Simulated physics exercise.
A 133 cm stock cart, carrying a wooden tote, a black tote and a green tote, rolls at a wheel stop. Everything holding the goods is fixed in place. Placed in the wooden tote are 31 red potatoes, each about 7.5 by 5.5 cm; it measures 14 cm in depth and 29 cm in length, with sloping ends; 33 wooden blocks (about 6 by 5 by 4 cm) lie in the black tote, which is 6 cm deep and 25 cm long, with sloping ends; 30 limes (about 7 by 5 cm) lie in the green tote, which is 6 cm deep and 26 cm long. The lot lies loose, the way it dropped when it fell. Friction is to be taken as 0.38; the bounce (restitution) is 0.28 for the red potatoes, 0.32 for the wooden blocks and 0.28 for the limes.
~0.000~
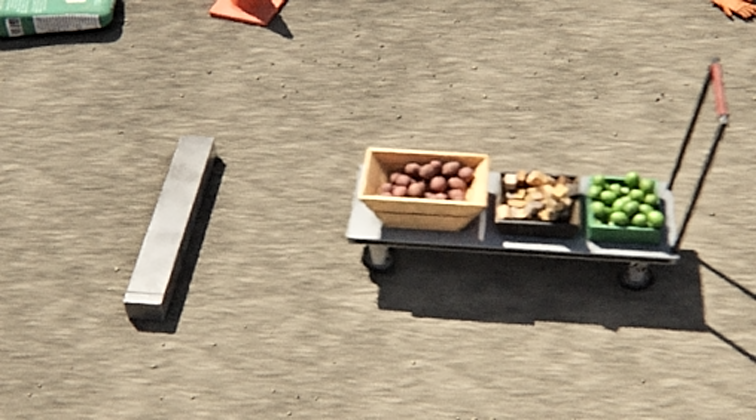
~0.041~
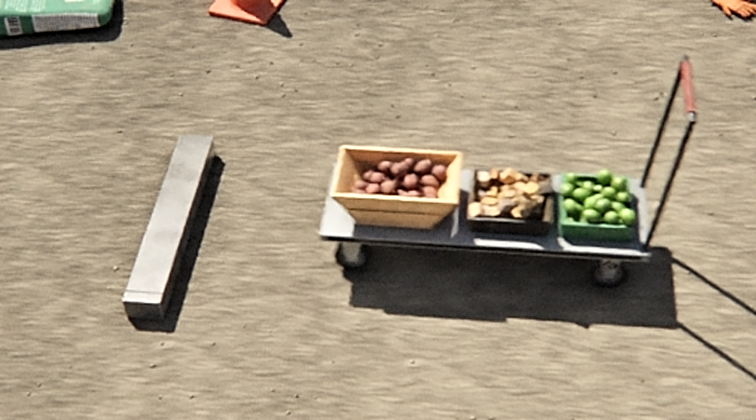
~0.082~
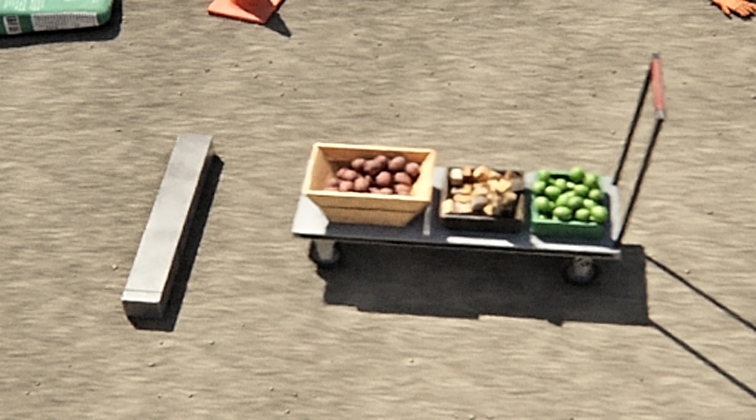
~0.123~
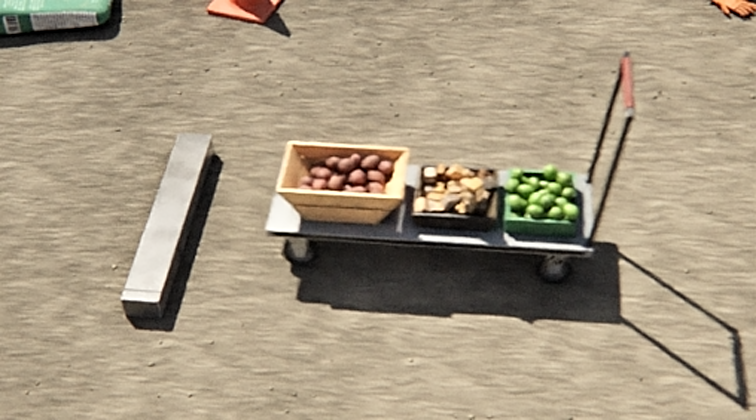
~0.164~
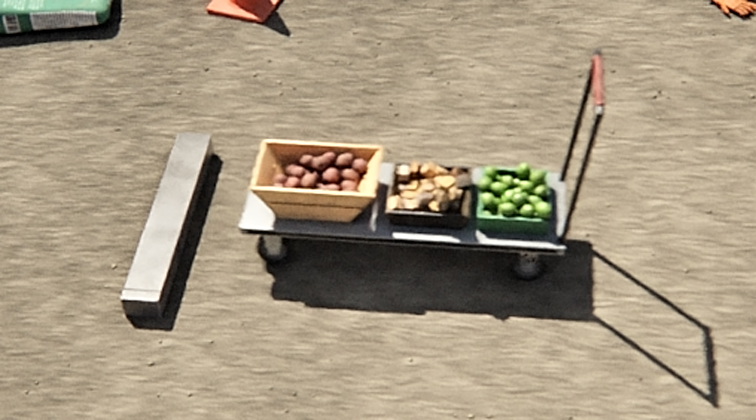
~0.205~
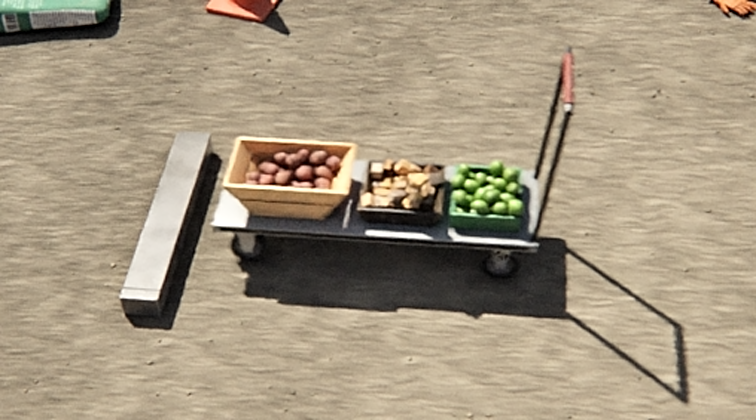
On sandy ground, a cart carrying three filled containers rolls left toward a low grey block.
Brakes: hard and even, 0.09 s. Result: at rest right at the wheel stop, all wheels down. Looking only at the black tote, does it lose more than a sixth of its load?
The outflow breaks through one sixth.
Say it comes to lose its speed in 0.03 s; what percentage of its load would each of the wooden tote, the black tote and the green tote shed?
With that change, wooden tote 0 per cent, black tote 30 per cent, green tote 40 per cent.
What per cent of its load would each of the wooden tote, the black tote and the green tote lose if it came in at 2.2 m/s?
In that case the wooden tote sheds 0 per cent of its load, the black tote 20 per cent, and the green tote 30 per cent.
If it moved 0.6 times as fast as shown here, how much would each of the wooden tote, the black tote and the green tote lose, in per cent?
Then the wooden tote sheds 0 per cent, the black tote 0 per cent, and the green tote 20 per cent.
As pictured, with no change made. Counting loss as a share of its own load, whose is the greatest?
The green tote is the one.
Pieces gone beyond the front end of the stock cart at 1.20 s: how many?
Roughly 1 pieces.
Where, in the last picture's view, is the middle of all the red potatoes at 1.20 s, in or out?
Near (220, 175).
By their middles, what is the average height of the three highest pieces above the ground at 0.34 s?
Roughly 44 cm.
After 0.24 s, the brake bites.
After 0.34 s, the wooden tote has all 31, the black tote has all 33 and the green tote is down by 2 of 30.
After 0.46 s, the wooden tote has all 31, the black tote is down by 8 of 33 and the green tote is down by 12 of 30.
After 0.69 s, the wooden tote is down by 1 of 31, the black tote is down by 11 of 33 and the green tote is down by 13 of 30.
Final count (at 1.20 s), the wooden tote is down by 1 of 31, the black tote is down by 11 of 33 and the green tote is down by 13 of 30. Asked share, 11 of 33, 33 per cent.
